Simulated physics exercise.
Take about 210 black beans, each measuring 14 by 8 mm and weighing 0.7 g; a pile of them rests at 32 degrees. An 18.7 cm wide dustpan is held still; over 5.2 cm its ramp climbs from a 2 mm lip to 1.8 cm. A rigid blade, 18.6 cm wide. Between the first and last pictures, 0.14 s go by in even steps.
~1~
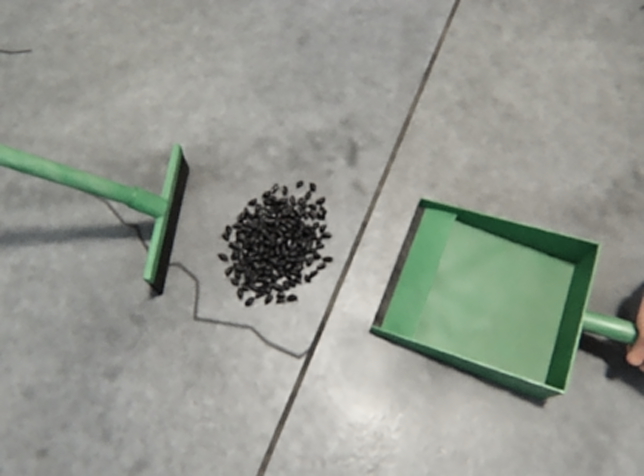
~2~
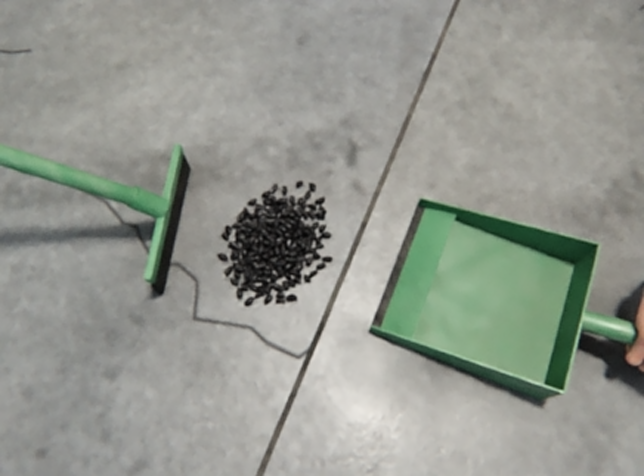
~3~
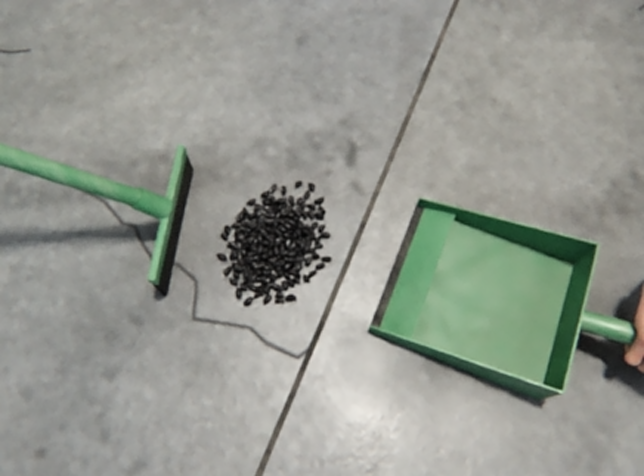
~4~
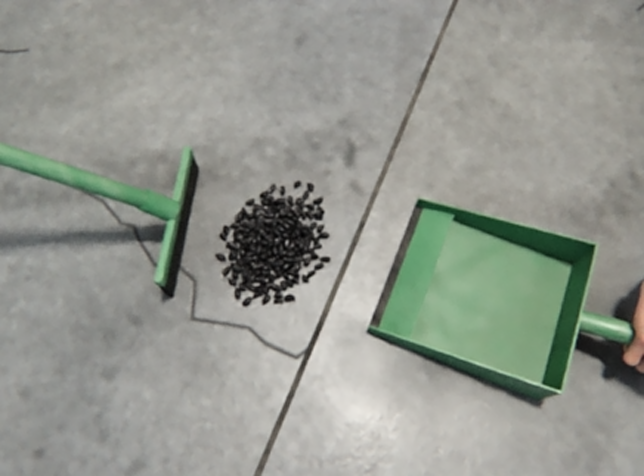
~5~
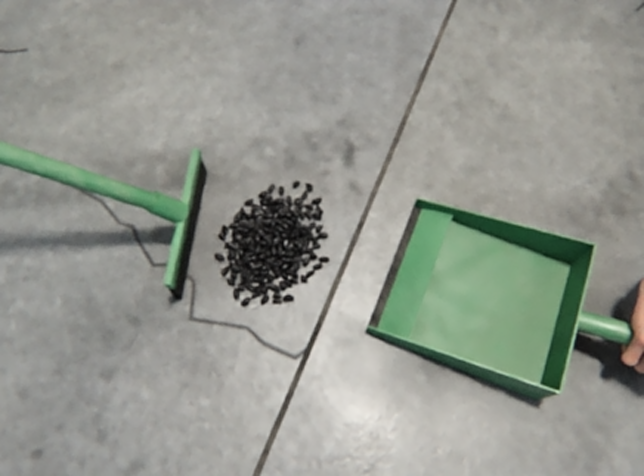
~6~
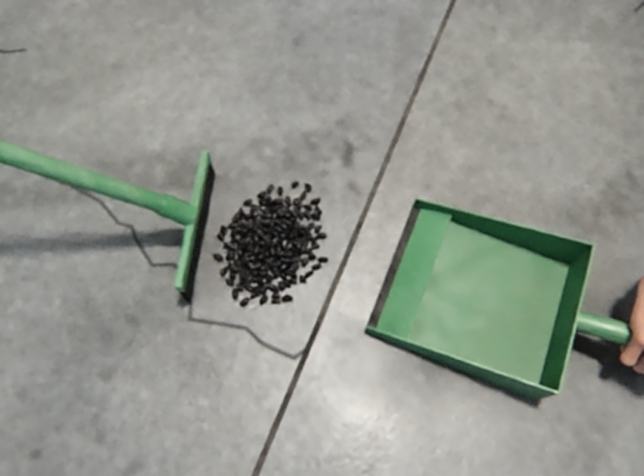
The video shows a green-handled tool with a straight blade sliding slowly right across a gray floor toward a pile of black beans, which stays undisturbed, while a hand at the right edge holds a green dustpan still.
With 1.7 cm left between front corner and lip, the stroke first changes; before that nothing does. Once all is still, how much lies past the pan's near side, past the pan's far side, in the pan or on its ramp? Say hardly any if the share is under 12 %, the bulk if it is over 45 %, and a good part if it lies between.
Past the pan's near side: A scattering; past the pan's far side: A scattering; in the pan or on its ramp: A decent share.
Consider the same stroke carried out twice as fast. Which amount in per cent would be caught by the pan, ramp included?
In that case roughly 40 percent.
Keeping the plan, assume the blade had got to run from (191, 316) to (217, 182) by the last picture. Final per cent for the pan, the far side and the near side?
Pan: 5, far side: 0, near side: 20.
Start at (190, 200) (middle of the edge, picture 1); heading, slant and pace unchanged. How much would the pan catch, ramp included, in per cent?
Estimate: ~ 25 %.
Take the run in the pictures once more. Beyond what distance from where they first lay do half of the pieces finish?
Near 16 cm.
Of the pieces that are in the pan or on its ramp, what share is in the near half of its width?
Some 70 per cent.
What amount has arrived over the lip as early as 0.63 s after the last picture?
Over the lip so far: Approx. 20 %.
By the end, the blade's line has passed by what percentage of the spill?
Something like 5 per cent, roughly.
Then, 0.22 s after the last picture, middle of the blade 14 cm from the lip; 0 % over the lip, far side 0 %, near side 10 %.
Then, 0.36 s after the last picture, middle of the blade 8 cm from the lip; 0 % over the lip, far side 0 %, near side 5 %.
Then, 0.63 s after the last picture, middle of the blade 4 cm from the lip; 20 % over the lip, far side 5 %, near side 5 %.
In the end, near side 5 %, far side 5 %, pan 20 %, in front of the lip or behind the blade 70 %.
